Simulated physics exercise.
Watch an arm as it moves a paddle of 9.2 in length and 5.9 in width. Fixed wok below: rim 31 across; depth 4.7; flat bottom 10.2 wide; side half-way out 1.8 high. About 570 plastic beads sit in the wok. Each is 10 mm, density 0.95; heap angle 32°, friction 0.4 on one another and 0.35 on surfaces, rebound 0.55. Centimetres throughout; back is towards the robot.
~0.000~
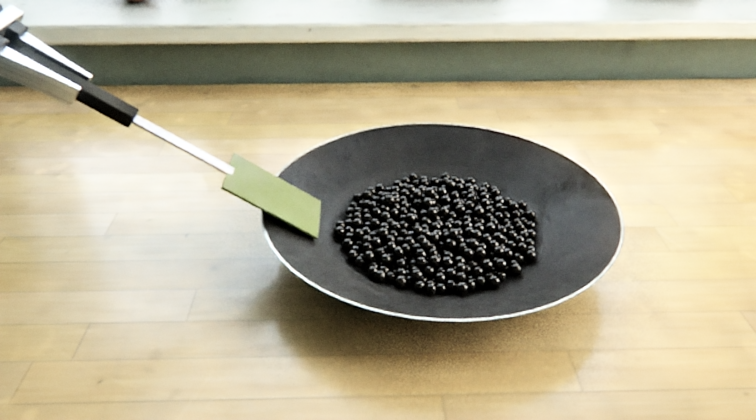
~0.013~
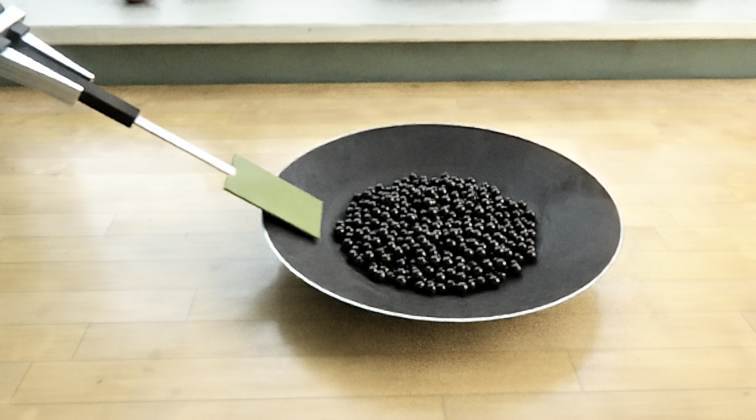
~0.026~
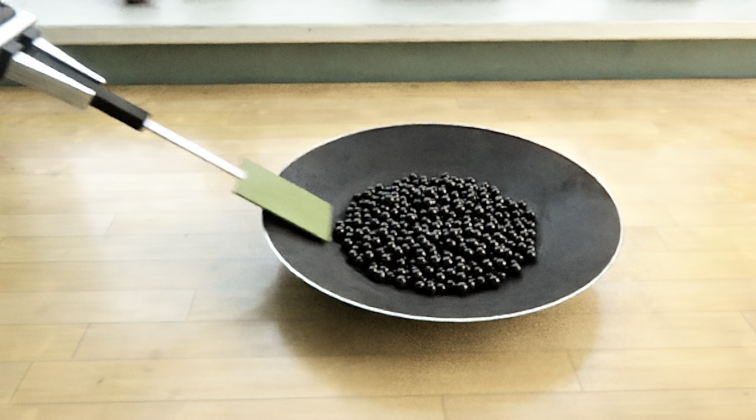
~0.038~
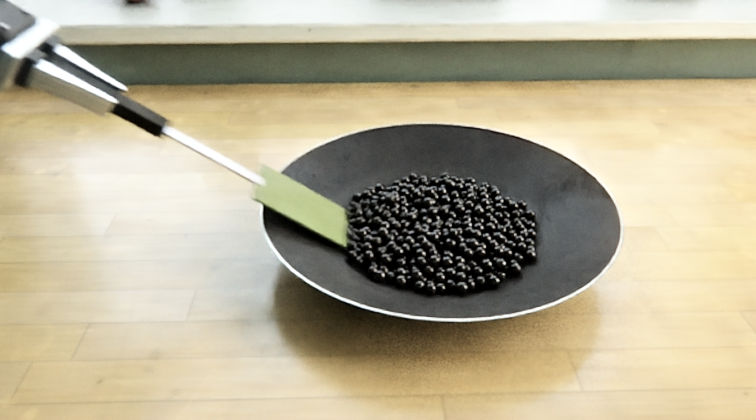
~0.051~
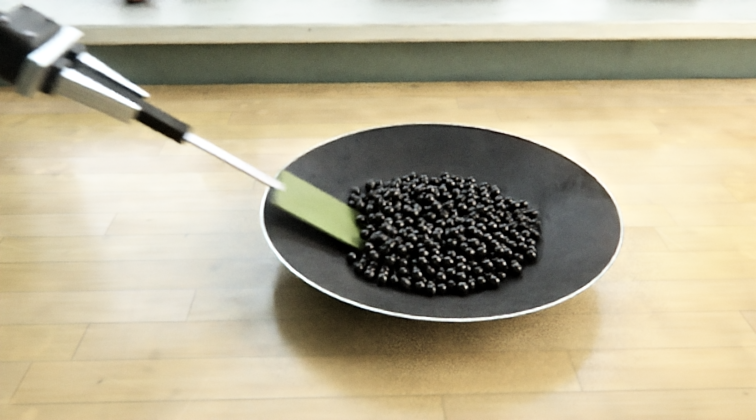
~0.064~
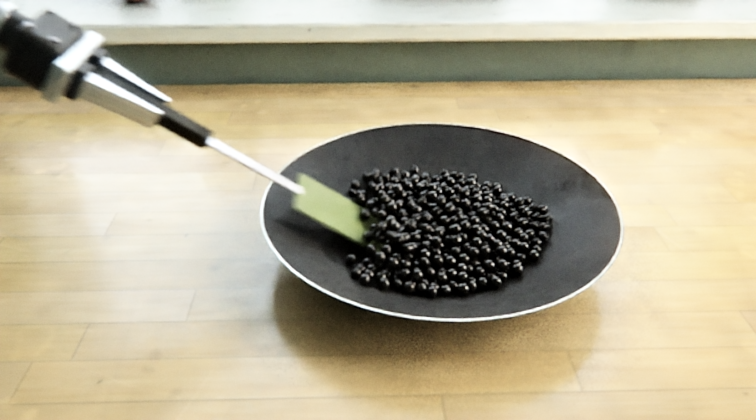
A robot arm pushes a green paddle rightward into black beads in a dark wok.
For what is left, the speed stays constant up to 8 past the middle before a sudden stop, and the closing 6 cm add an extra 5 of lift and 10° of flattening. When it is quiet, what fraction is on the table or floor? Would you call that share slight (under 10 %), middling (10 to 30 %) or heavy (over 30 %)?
It is middling.
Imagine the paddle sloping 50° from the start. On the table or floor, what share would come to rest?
About 20 per cent.
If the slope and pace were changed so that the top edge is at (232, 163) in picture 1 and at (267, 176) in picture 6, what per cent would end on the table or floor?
5 %.
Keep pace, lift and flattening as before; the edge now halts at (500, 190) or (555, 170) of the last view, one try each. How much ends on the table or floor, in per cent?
I'd say roughly 10 per cent, then roughly 25 per cent.
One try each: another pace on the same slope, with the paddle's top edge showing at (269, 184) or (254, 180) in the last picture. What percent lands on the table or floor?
Roughly 5 and 0 percent.
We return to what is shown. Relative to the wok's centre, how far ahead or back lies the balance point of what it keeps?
What stays is shifted forward by around 4.0 cm.
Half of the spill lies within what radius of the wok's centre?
I reckon close to 72 centimetres.
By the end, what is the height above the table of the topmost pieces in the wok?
Height at rest: Roughly 5.0 cm.
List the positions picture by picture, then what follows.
In the first picture, paddle top edge at (228, 170), sloping 35°; upper third of the load around (436, 224), from x 340 to 530, top at y 175; 569 in the wok.
In the second picture, paddle top edge at (229, 171), sloping 35°; upper third of the load around (435, 224), from x 340 to 530, top at y 175.
In the third picture, paddle top edge at (239, 174), sloping 35°; upper third of the load around (435, 224), from x 340 to 530, top at y 175.
In the fourth picture, paddle top edge at (257, 180), sloping 35°; upper third of the load around (436, 223), from x 350 to 530, top at y 175.
In the fifth picture, paddle top edge at (277, 186), sloping 35°; upper third of the load around (432, 221), from x 350 to 535, top at y 175.
In the sixth picture, paddle top edge at (297, 190), sloping 35°; upper third of the load around (434, 216), from x 350 to 545, top at y 170; 569 in the wok.
After 0.10 s, sloping 35°, highest piece 7 above the table; 569 in the wok.
After 0.13 s, sloping 33°, highest piece 8 above the table; 569 in the wok.
After 0.34 s, sloping 25°, highest piece 22 above the table; 478 in the wok, 28 on the table or floor, 63 on the blade or in flight.
After 1.39 s, sloping 25°, highest piece 5 above the table; 477 in the wok, 92 on the table or floor.
At rest, 477 in the wok, 92 on the table or floor. That is 16 % on the table or floor.
